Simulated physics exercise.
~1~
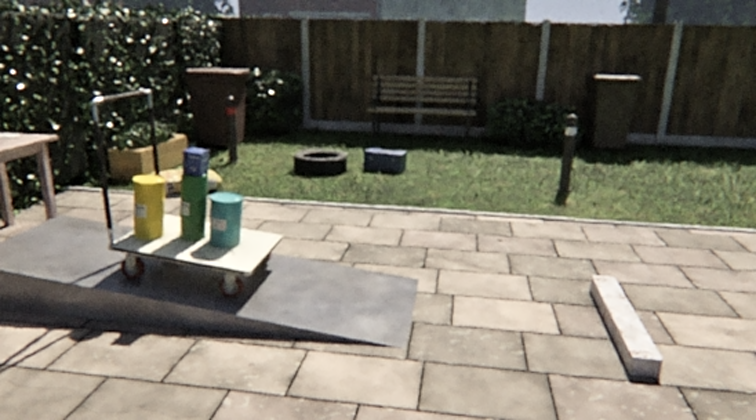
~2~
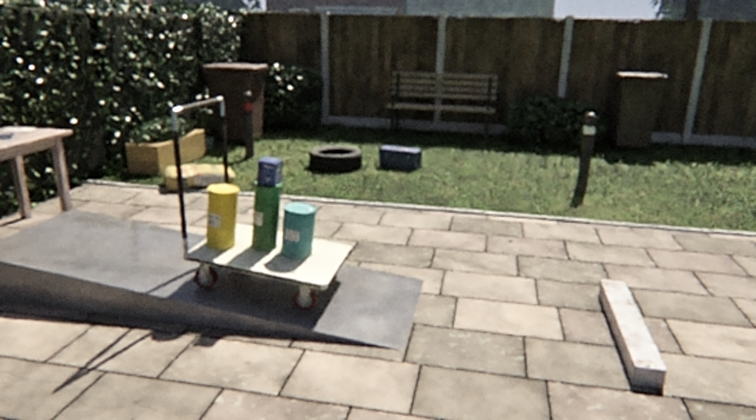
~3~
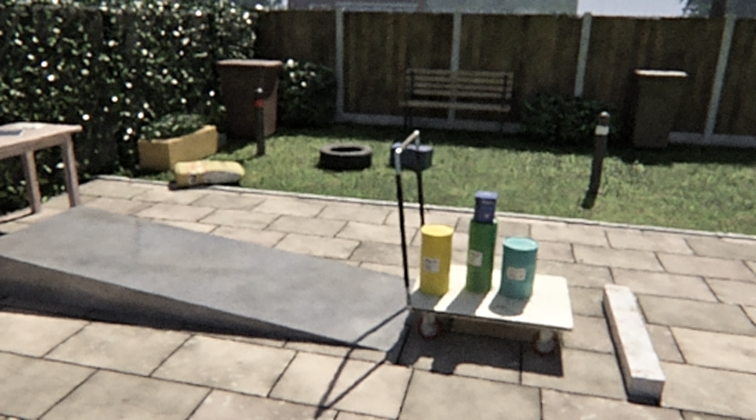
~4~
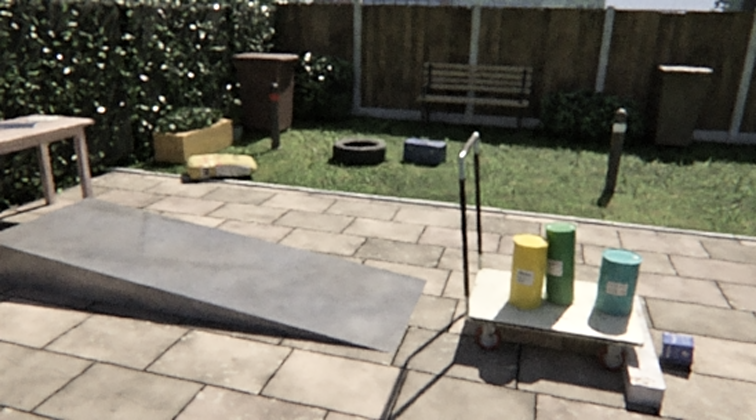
A flat trolley with a tall black handle rolls down a grey ramp on a paved patio, seen from slightly above and side-on, with a lawn, bench, tyre and wooden fence behind. On its pale deck stand a yellow canister at left, a green canister with a blue box on top, and a turquoise canister at right. It leaves the ramp, crosses the paving rightward and stops against a pale kerb. The blue box comes off and ends on the ground beyond the kerb, while all three canisters remain upright on the deck.
